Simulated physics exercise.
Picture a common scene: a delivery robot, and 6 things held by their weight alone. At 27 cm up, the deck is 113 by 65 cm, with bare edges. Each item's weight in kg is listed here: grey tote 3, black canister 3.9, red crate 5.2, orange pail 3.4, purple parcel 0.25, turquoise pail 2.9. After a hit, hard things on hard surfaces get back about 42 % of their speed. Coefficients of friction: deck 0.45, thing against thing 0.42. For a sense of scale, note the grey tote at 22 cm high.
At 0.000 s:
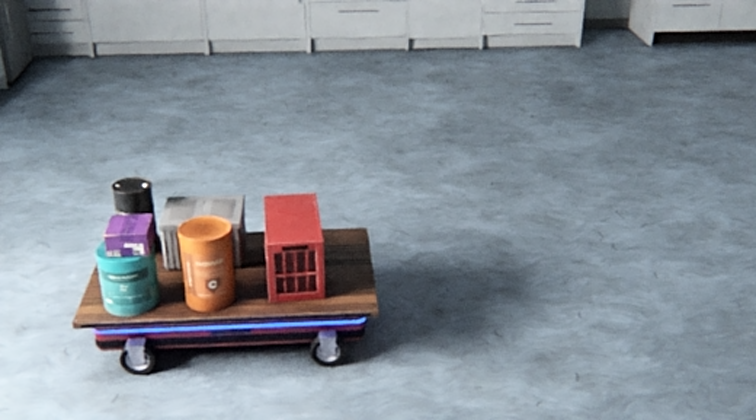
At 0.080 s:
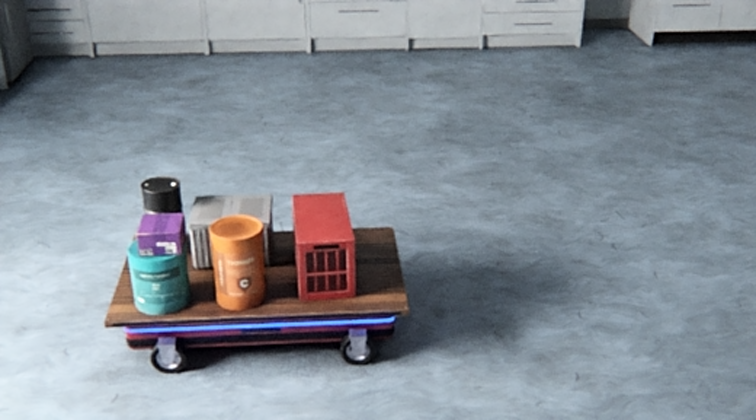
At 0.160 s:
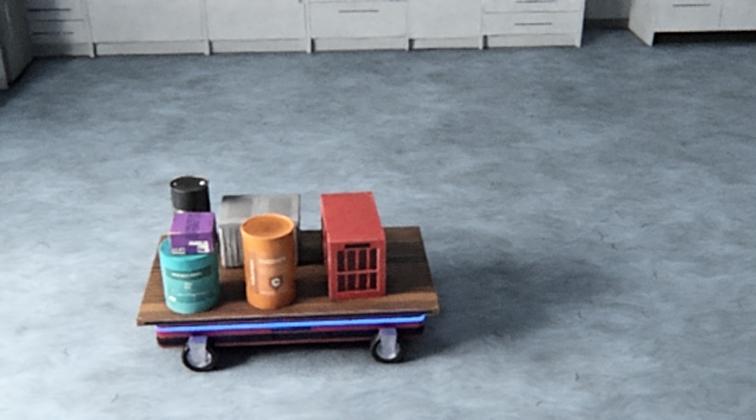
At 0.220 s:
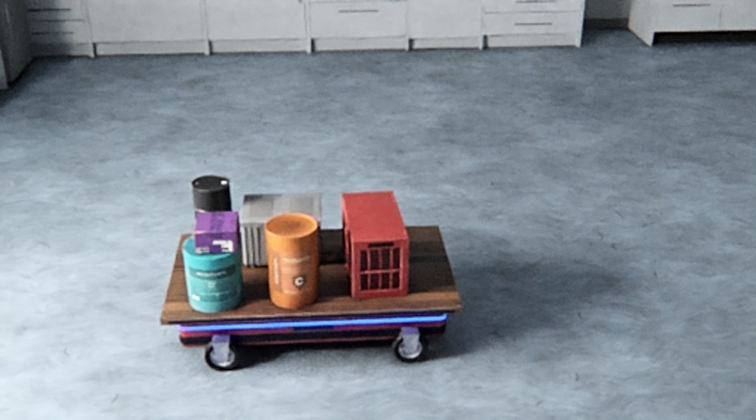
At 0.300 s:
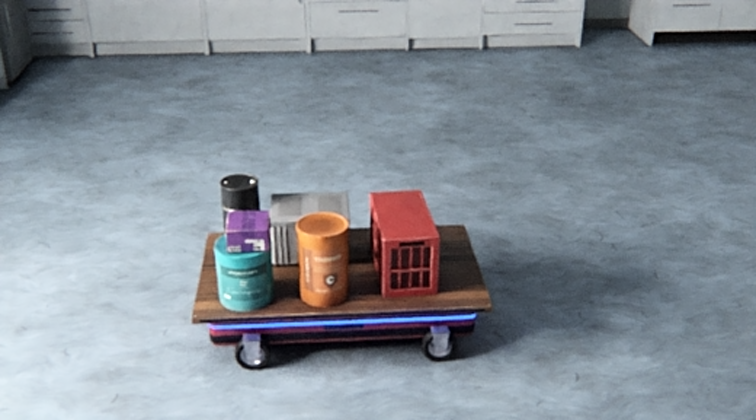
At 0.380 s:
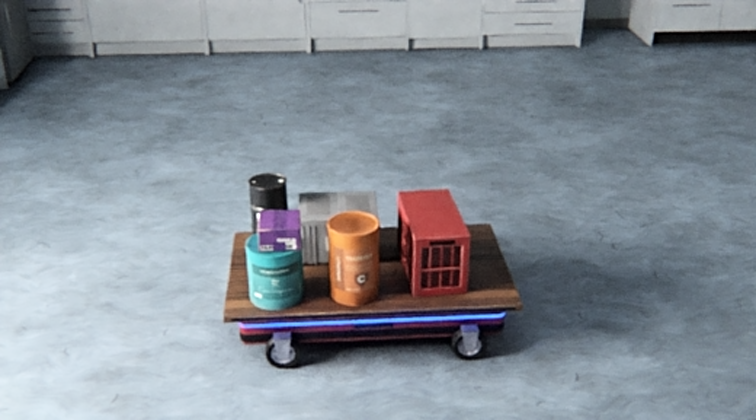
In a room with pale cabinets along the back wall, a low wheeled robot with a wooden deck rolls steadily to the right across the grey floor, carrying a red crate, grey tote, purple parcel, black canister and two pails.
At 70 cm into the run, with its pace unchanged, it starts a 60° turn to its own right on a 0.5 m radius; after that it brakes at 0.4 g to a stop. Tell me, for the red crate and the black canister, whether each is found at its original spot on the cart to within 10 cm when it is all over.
Red crate: Out of place; black canister: Out of place.
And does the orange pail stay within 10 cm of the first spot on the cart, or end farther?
Orange pail: Moved.
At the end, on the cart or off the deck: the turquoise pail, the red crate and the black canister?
Turquoise pail: Stays in bounds; red crate: Goes out of bounds; black canister: Goes out of bounds.
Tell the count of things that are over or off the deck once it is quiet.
That makes 3.
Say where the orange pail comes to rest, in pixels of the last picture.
At about (602, 366).
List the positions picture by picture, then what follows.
In the first picture, 0 cm covered; red crate (293, 246).
In the second picture, 12 cm covered; purple parcel (162, 234); turquoise pail (160, 274).
In the third picture, 24 cm covered; grey tote (262, 230); orange pail (270, 262).
In the fourth picture, 33 cm covered; purple parcel (217, 232); turquoise pail (214, 272).
In the fifth picture, 45 cm covered; grey tote (311, 229); orange pail (324, 260).
In the sixth picture, 57 cm covered; red crate (432, 241); black canister (270, 213).
After 0.88 s, 132 cm covered, turned 52°; red crate now off the deck; black canister moved 9 cm near (490, 226); orange pail moved 16 cm.
After 1.28 s, 178 cm covered, turned 60°; grey tote and black canister now off the deck; orange pail moved 16 cm.
In the end (2.2 s), off the deck, grey tote, black canister and red crate; not toppled but over 10 cm from the start, orange pail; the other 2 under 10 cm from the start. At the end, from the last picture's camera, black canister near (711, 361).
